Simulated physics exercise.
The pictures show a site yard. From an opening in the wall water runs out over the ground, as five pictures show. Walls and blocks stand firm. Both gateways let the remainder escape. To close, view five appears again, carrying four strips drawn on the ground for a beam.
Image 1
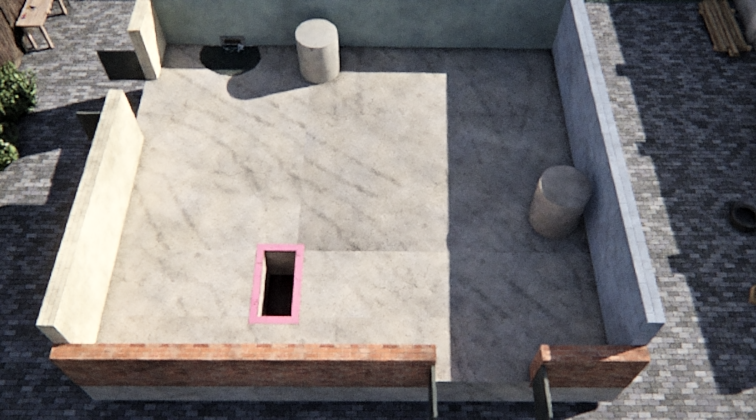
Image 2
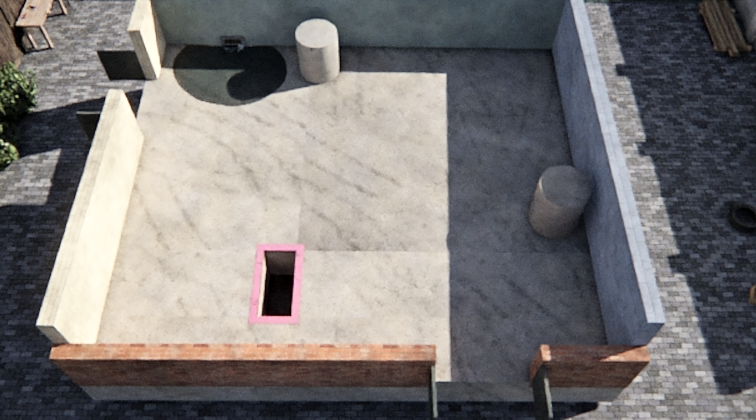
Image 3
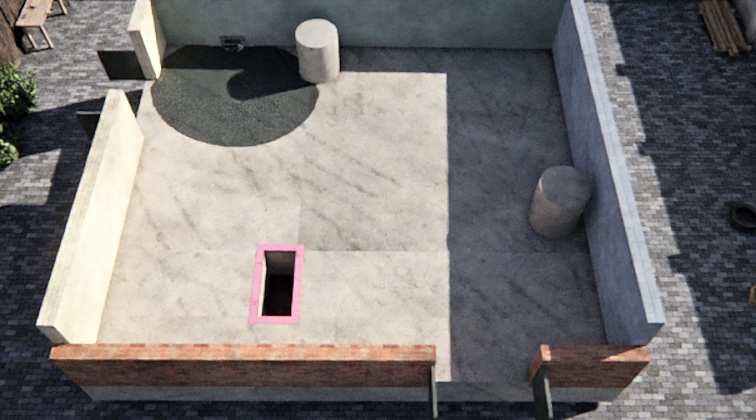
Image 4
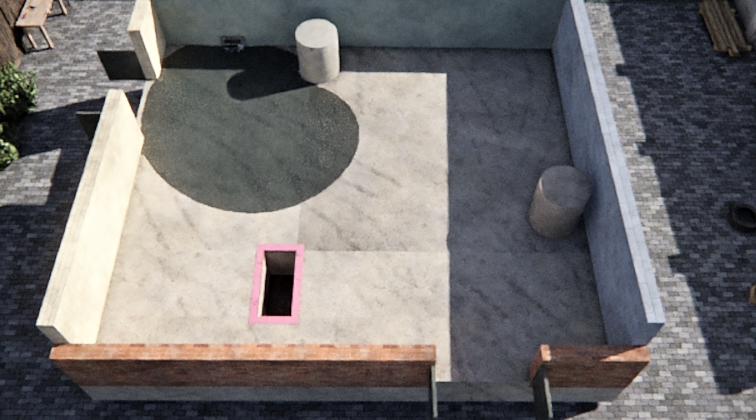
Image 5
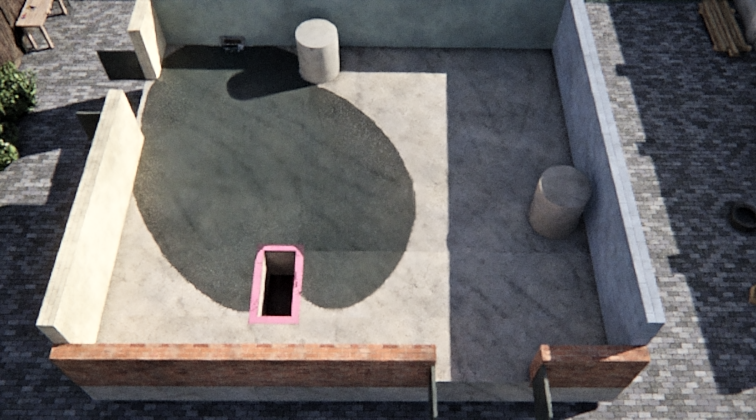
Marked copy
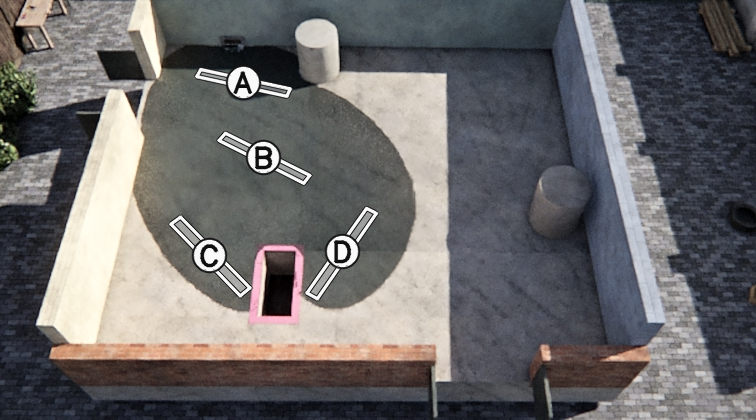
In a walled yard with a pale, streaked floor, a small dark patch of water sits by an outlet at the back wall, near a round pillar. The patch spreads steadily forward and to the right across the floor, then surrounds much of the pink-edged drain and enters it.
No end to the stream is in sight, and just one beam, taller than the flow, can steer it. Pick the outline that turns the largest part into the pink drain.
D works best here.
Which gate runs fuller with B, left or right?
The right gate.
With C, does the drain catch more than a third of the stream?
Yes, it does.
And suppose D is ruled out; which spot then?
Here it is spot C.
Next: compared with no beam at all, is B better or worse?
Worse.
In white, A from (198, 73) to (288, 92); B from (222, 136) to (306, 179); C from (175, 220) to (245, 291); D from (312, 295) to (371, 210).
With A, about 13 % of the stream goes into the pink drain, about 83 % out by the gates.
With B, about 18 % of the stream goes into the pink drain, about 79 % out by the gates.
With C, about 42 % of the stream goes into the pink drain, about 52 % out by the gates.
With D, about 60 % of the stream goes into the pink drain, about 34 % out by the gates.
